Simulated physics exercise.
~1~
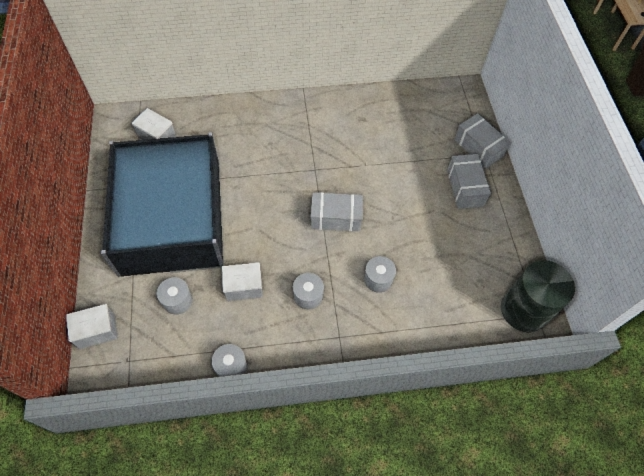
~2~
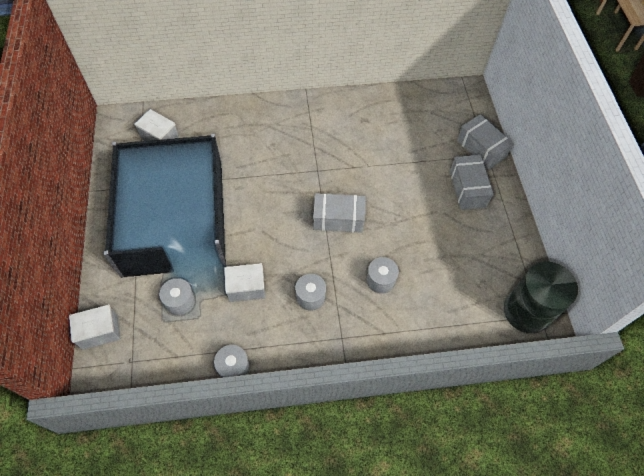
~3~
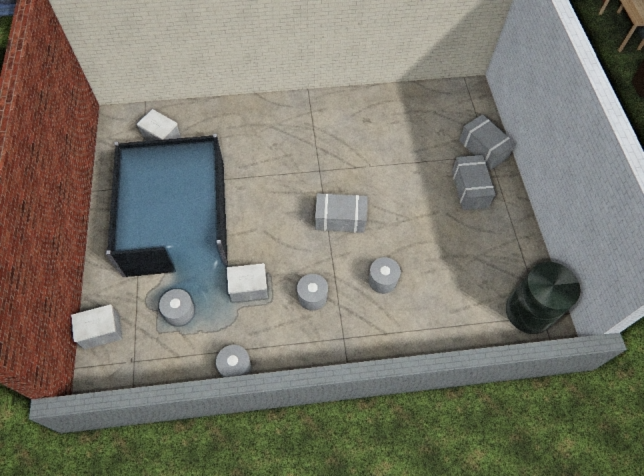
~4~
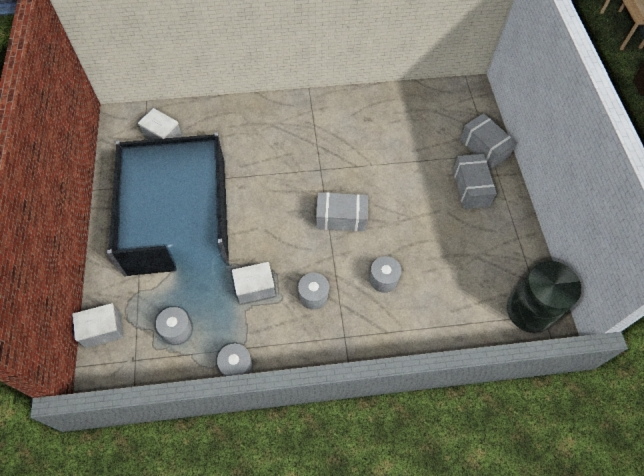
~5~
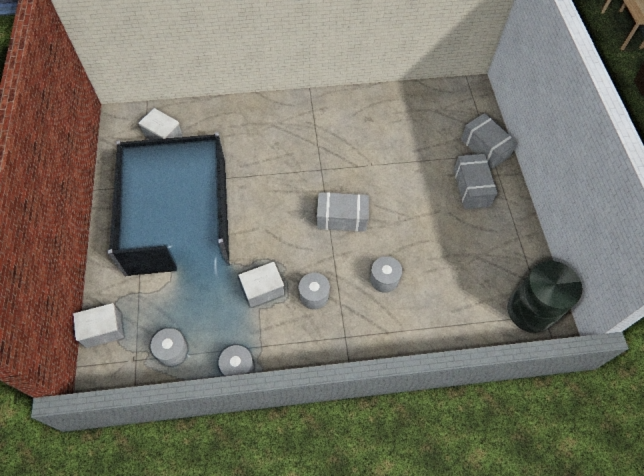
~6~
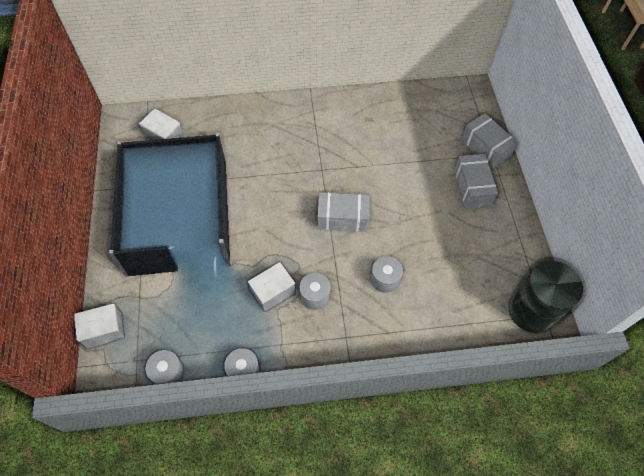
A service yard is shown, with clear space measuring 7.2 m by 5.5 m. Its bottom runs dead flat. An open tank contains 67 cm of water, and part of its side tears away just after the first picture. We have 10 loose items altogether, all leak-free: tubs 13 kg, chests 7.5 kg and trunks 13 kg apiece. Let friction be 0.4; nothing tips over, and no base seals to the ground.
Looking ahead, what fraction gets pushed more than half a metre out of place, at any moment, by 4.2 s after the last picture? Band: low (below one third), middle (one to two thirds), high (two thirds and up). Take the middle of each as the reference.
Middle.
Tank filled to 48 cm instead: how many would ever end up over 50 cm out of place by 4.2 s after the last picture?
Result: 4.
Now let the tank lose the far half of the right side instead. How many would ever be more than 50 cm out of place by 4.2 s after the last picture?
Then the count would be 3.
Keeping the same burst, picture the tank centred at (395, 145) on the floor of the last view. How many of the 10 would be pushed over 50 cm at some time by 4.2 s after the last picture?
The count would be 2.
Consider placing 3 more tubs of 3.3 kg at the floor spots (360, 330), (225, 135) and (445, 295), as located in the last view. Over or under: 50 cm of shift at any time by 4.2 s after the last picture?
Reading them off in order: Clears the mark, not beyond, clears the mark.
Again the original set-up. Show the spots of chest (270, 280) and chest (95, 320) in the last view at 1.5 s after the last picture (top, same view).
First one near (330, 321), second near (118, 284).
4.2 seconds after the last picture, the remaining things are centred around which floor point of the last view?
About (352, 237).
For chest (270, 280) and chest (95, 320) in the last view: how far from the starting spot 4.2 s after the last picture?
Shifts in order: 400 cm; 120 cm.
Then, 0.4 s after the last picture 2 of 10 are over 50 cm from their spots; 2 afloat.
Then, 1.5 s after the last picture 4 of 10 are over 50 cm from their spots; 0 afloat.
Then, 2.8 s after the last picture 4 of 10 are over 50 cm from their spots; 2 afloat.
Then, 4.2 s after the last picture 4 of 10 are over 50 cm from their spots, and 4 have been at some point; 2 afloat.
